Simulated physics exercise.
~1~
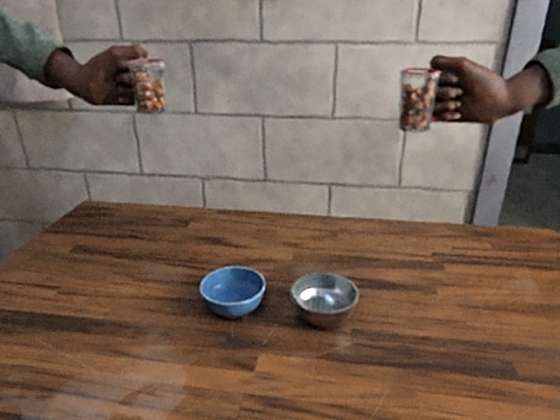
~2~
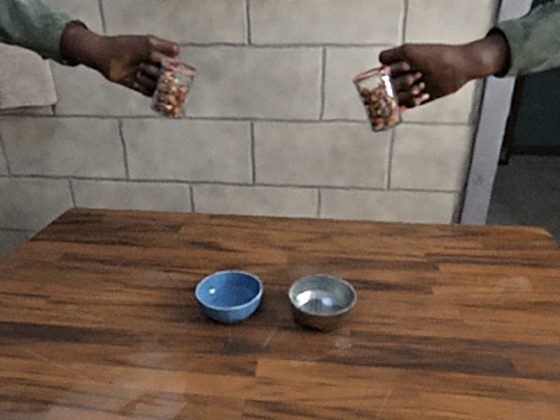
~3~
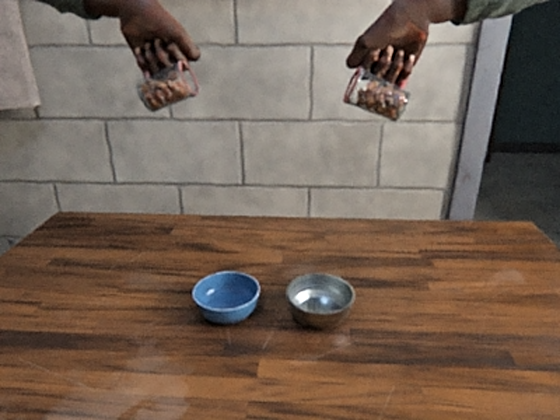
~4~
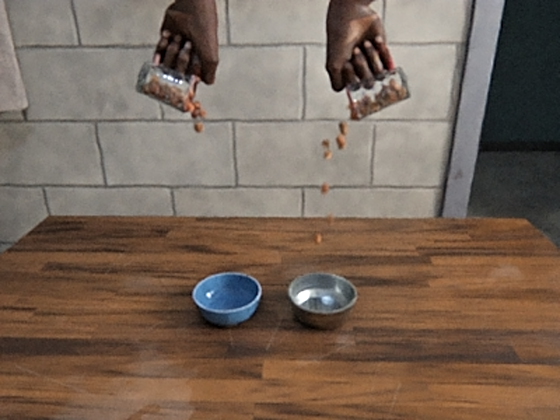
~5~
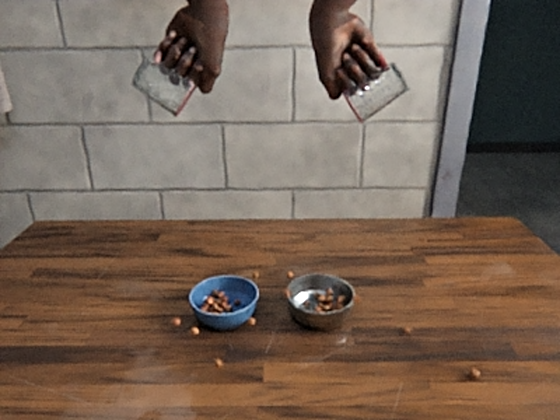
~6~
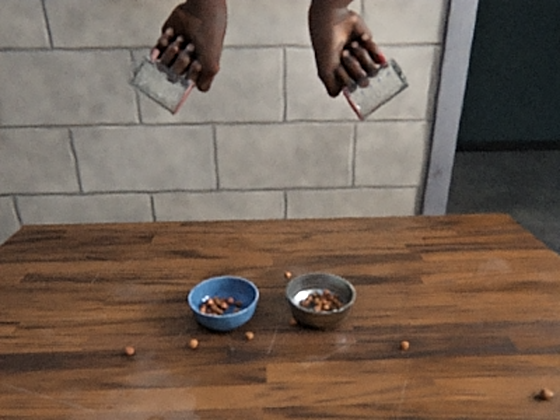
Two hands tipping cups of small brown pieces over blue and metal bowls, most landing inside and some scattering across the table.
